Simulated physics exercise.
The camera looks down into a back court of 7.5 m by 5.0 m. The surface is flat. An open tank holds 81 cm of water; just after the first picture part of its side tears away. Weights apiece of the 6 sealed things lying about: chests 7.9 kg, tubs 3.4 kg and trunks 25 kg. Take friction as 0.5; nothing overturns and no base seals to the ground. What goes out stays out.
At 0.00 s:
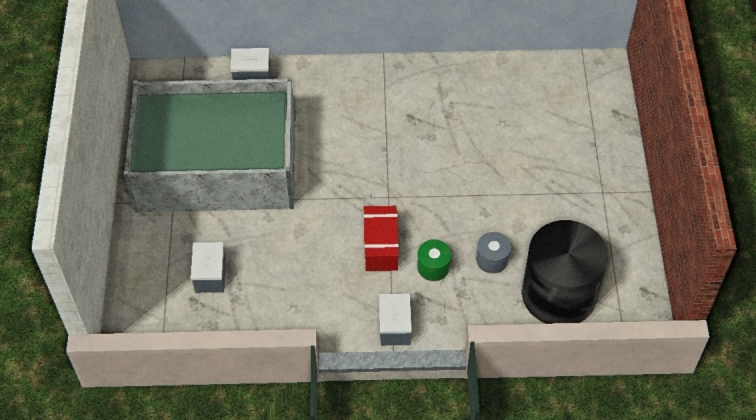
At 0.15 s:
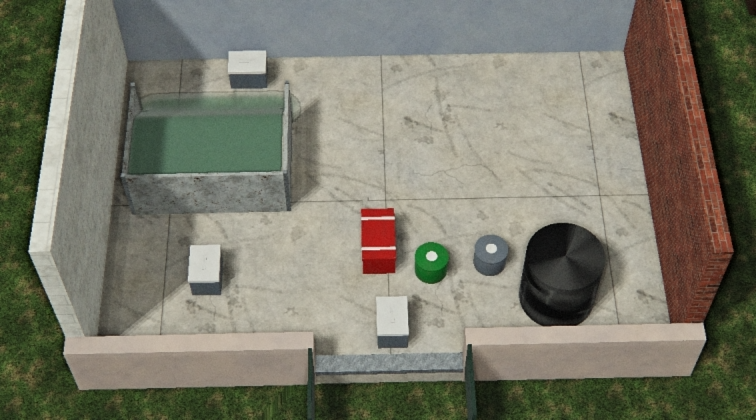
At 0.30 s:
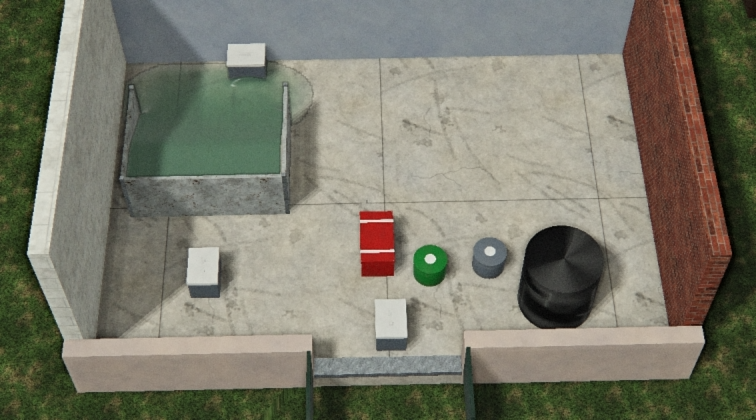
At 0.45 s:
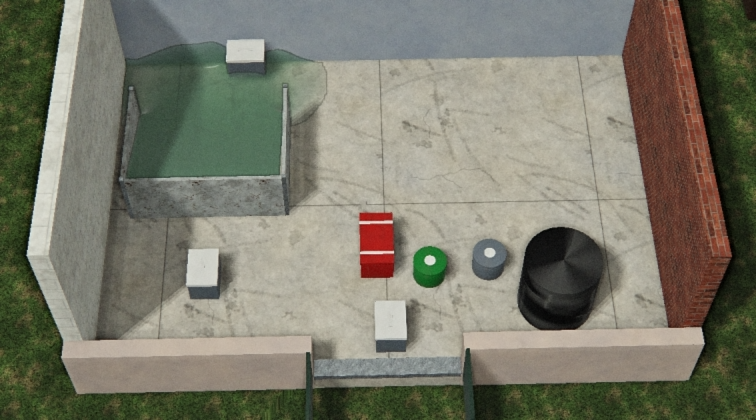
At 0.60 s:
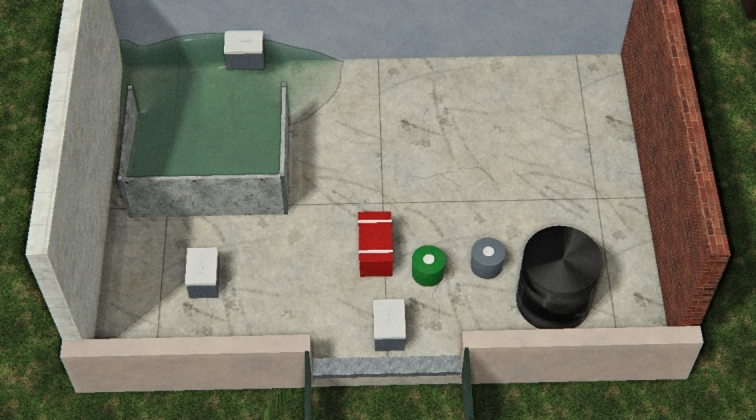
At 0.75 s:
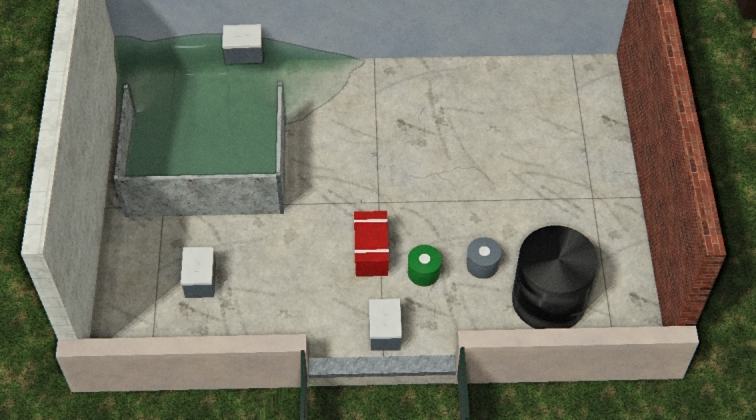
Walled back court with a tank losing its far side, green water spreading behind it and around a pale block.
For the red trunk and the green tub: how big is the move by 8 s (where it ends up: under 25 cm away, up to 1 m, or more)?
The red trunk holds its place; the green tub moves a short way.
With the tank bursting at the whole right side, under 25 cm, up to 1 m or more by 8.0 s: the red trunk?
Then the red trunk travels far.
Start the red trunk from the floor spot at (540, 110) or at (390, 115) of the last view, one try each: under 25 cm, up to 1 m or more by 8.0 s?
In turn: It travels far; it travels far.
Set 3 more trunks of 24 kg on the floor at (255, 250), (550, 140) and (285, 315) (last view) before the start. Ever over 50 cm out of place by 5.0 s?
In turn: Under, over, under.
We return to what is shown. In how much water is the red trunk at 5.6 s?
About 3 cm.
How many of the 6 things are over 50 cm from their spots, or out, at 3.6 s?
By then 1.
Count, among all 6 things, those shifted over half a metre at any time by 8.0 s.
I count 4.
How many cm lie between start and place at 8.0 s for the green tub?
Roughly 60 cm.
After 1.6 s the red trunk is near (371, 236), 0.0 m from its start, aground; the green tub is near (425, 259), 0.0 m from its start, aground; 0 of 6 are out; 1 afloat.
After 3.6 s the red trunk is near (371, 236), 0.0 m from its start, aground; the green tub is near (425, 259), 0.0 m from its start, aground; 0 of 6 are out; 1 afloat.
After 5.6 s the red trunk is near (371, 236), 0.0 m from its start, aground; the green tub is near (468, 240), 0.7 m from its start, afloat; 0 of 6 are out; 3 afloat.
After 8.0 s the red trunk is near (371, 236), 0.0 m from its start, aground; the green tub is near (451, 229), 0.6 m from its start, afloat; 0 of 6 are out; 4 afloat.
